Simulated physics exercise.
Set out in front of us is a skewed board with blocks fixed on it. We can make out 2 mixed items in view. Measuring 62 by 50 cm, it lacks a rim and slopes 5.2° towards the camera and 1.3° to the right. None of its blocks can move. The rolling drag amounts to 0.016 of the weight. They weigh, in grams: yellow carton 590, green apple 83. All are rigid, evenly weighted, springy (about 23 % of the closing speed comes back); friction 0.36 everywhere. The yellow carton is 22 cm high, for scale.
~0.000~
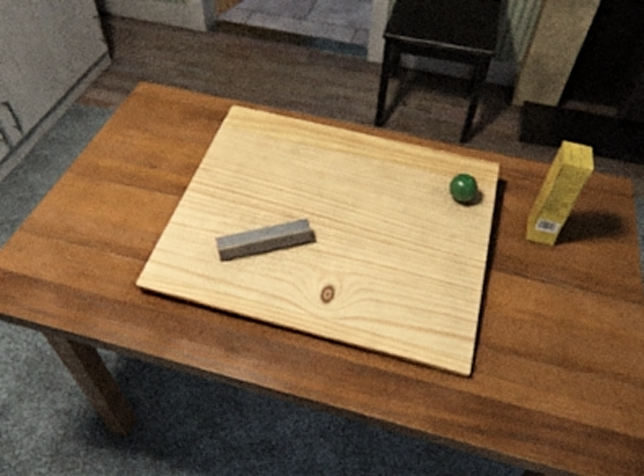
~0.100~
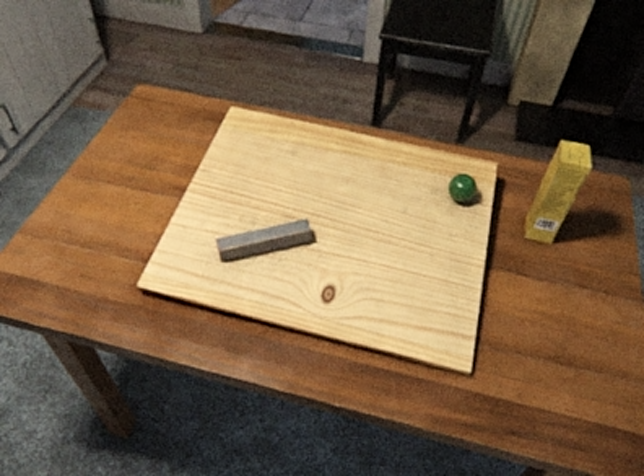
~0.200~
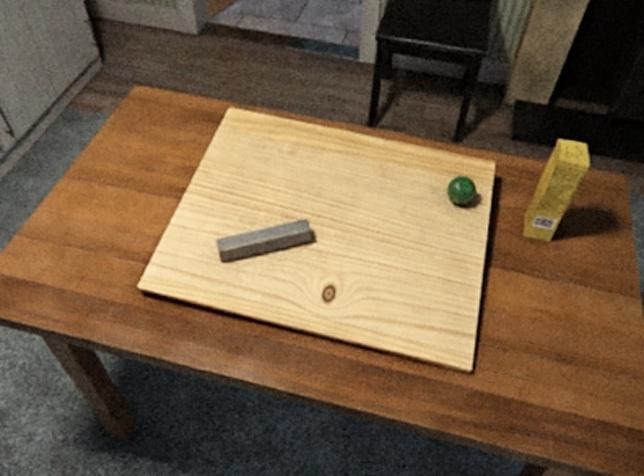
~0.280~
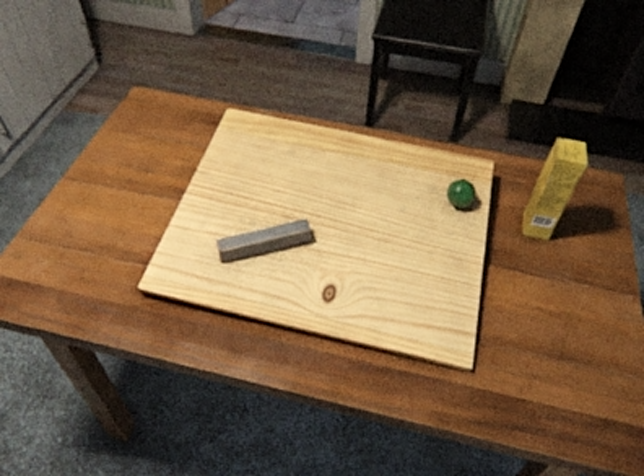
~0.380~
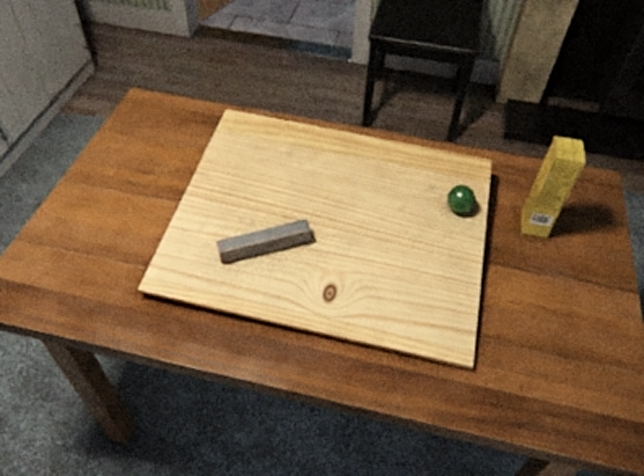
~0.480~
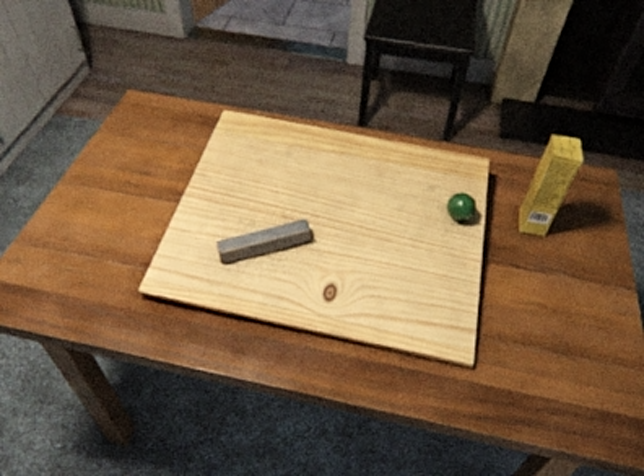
A wooden board lay on a brown table with a gray bar on it and a yellow carton standing to the right, while a small green apple slowly rolled a short way toward the viewer.
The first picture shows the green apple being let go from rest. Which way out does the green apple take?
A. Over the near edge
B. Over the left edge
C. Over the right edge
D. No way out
Answer: C.
By 0.78 s, 22 cm of board to the near edge; green apple near (470, 249).
By 1.08 s, it has gone over the right edge; green apple near (485, 321).
By 1.28 s, it has gone over the right edge; green apple near (513, 391).
By 1.48 s, it has gone over the right edge; green apple near (544, 470).
When it is over (1.5 s), it has gone over the right edge; yellow carton within 8 cm of the start.
